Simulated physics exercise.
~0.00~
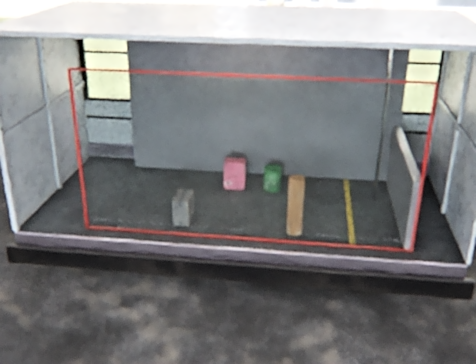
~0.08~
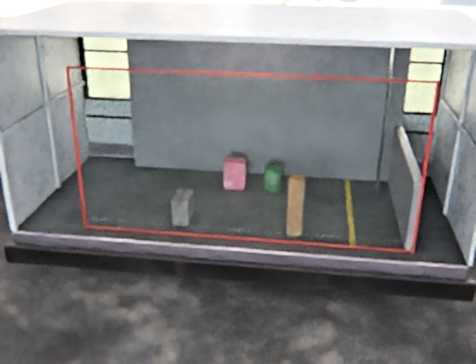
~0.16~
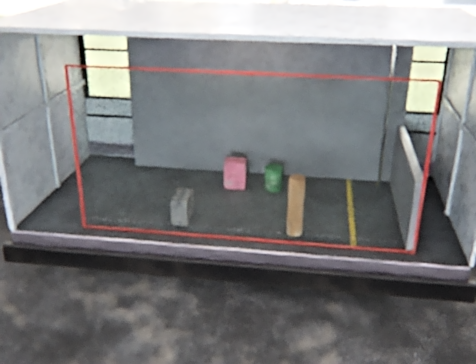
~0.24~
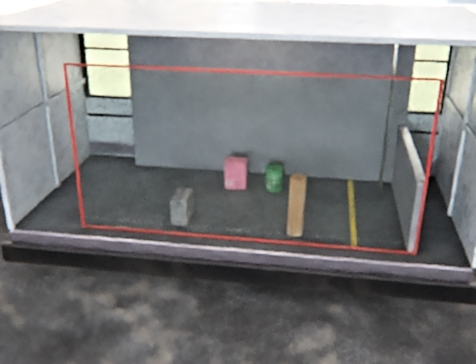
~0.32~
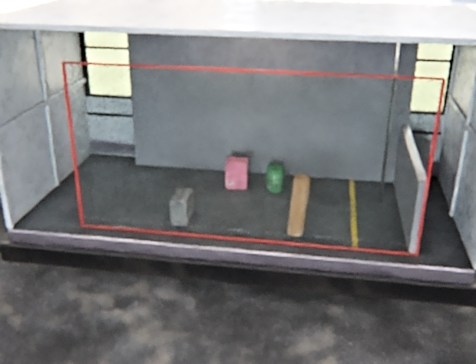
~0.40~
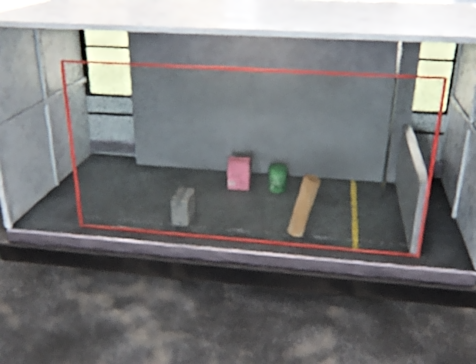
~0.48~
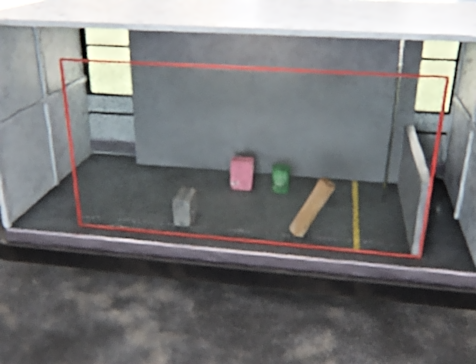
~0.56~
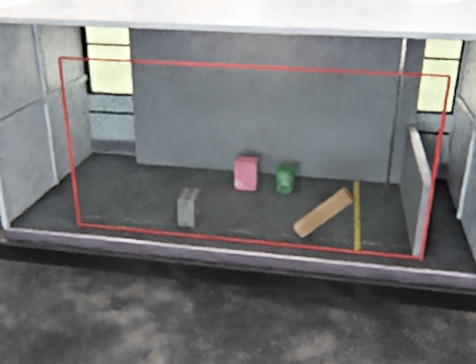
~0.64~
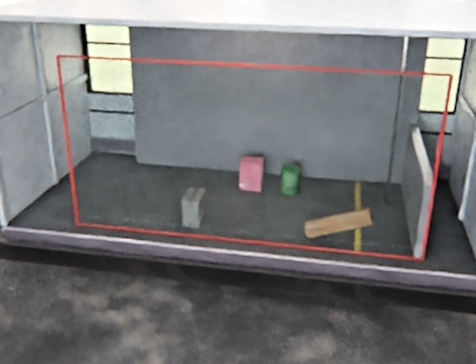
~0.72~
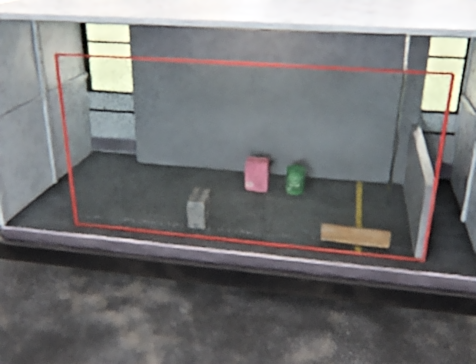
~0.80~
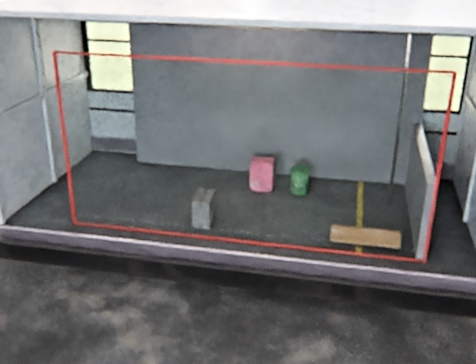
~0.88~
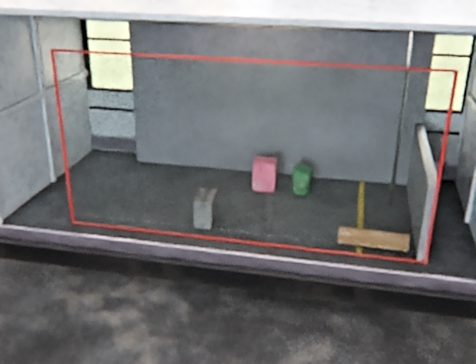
In a grey bay, a brown block topples right and ends lying across the yellow line.
